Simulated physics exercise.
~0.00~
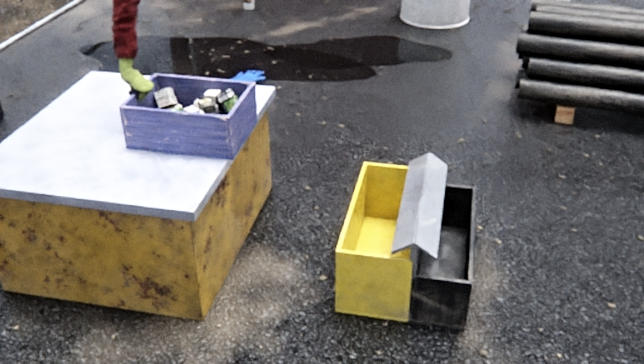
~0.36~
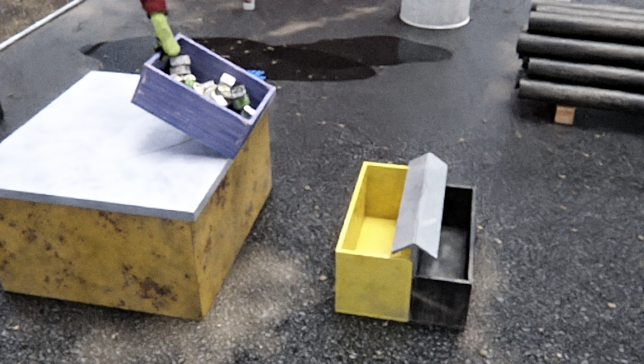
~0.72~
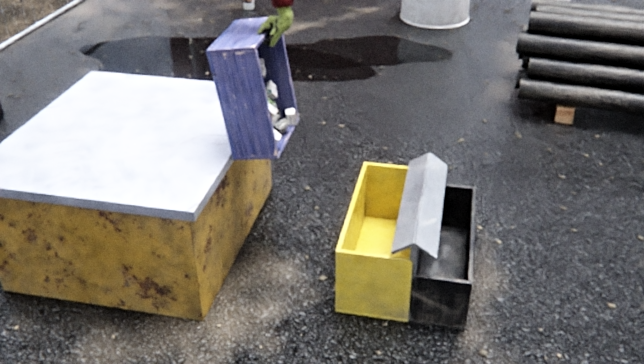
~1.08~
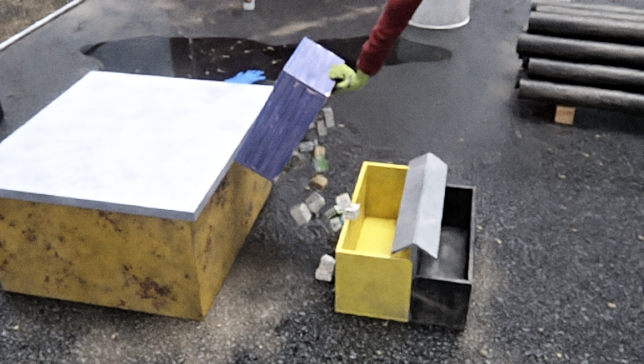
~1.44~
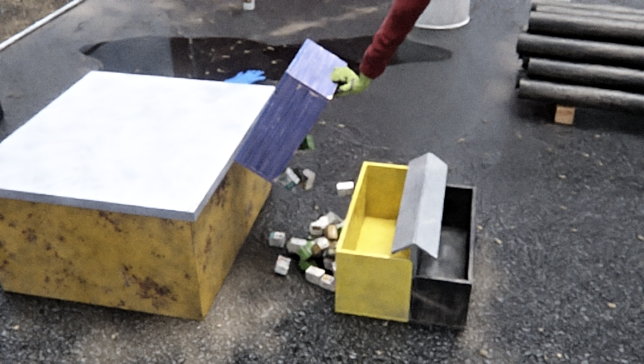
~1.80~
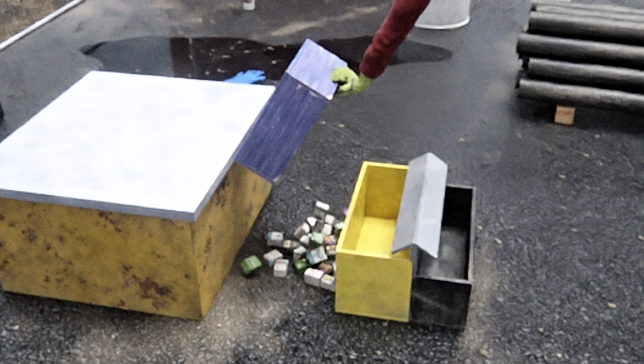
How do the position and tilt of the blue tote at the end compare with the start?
At the start the blue tote sits upright on top of the bench, but by the end it is farther right, tipped well over at the bench's right edge with its mouth facing down.
